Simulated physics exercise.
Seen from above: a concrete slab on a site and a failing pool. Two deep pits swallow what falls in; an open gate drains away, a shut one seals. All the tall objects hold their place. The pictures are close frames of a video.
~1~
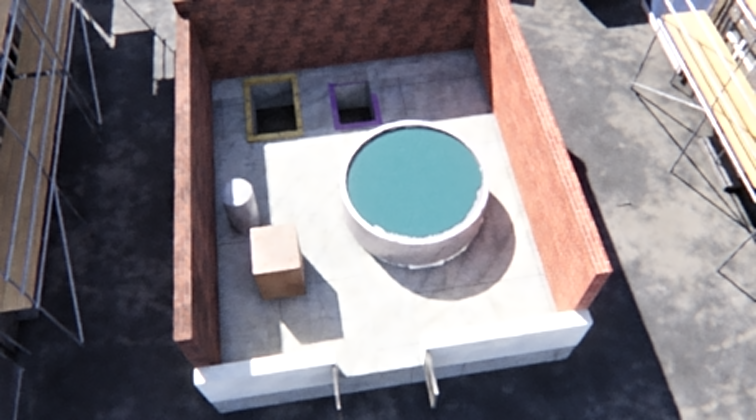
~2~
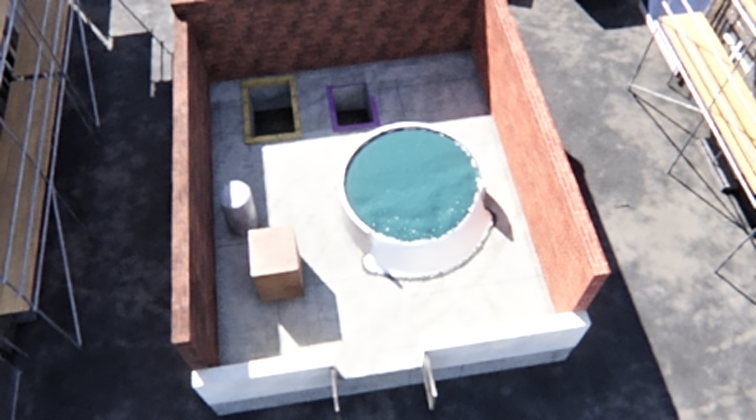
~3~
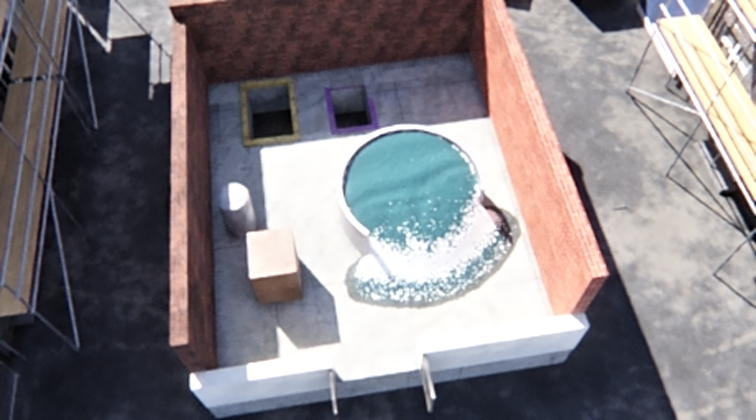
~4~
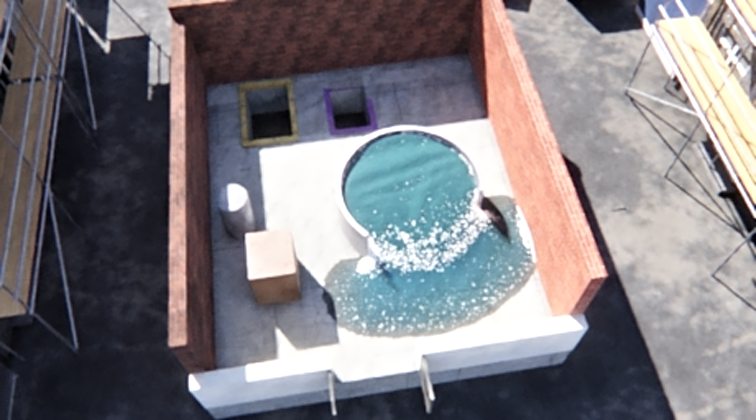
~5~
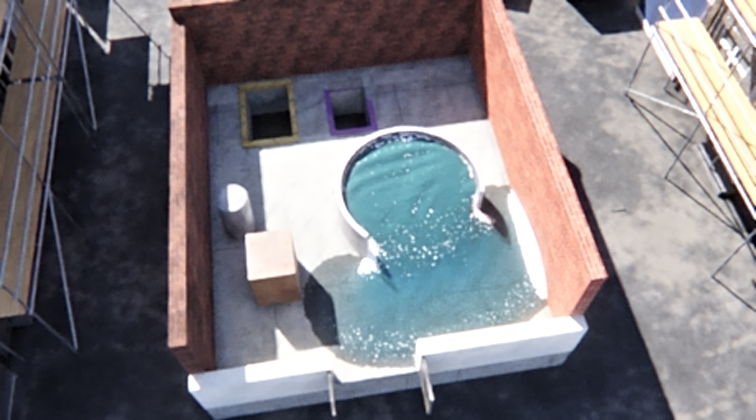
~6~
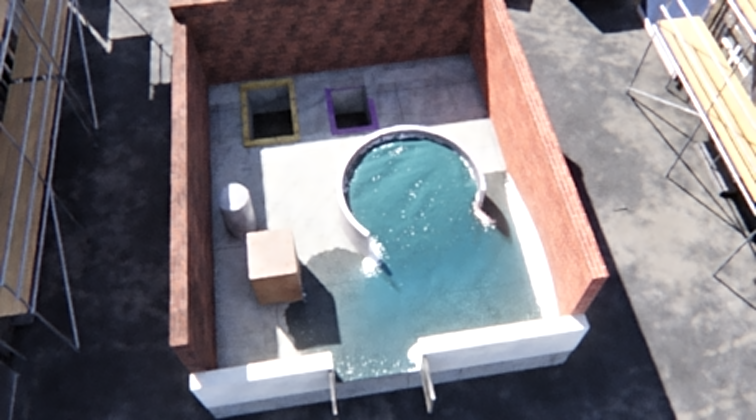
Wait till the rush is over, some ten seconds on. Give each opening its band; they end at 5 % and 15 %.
The gate takes more than 15 %; the purple pit takes between 5 and 15 %; the yellow pit takes less than 5 %.
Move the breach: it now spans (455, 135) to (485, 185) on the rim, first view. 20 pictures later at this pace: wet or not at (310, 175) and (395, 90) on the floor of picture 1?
As listed: Free of water, wet.
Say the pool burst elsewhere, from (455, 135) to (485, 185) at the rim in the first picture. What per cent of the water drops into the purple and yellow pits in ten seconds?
Per cent: Purple 25, yellow 8.
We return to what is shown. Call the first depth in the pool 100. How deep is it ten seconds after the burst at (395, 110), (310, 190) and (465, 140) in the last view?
About 6, 6 and 4 per cent.
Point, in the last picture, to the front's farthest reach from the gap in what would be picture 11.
I would point to (219, 386).
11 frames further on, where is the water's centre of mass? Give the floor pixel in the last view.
Close to (439, 269).
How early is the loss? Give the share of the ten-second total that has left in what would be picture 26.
Some 40 per cent.
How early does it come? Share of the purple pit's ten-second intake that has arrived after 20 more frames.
I make it 0 per cent.
A moment on, water covers 35 % of the floor; the gate 5 %, the purple pit 0 %, the yellow pit 0 %.
Next, water covers 40 % of the floor; the gate 11 %, the purple pit 0 %, the yellow pit 0 %.
Then, water covers 55 % of the floor; the gate 18 %, the purple pit 0 %, the yellow pit 0 %.
Later, water covers 90 % of the floor; the gate 23 %, the purple pit 2 %, the yellow pit 0 %.
In the end, water covers 95 % of the floor; the gate 31 %, the purple pit 10 %, the yellow pit 3 %.
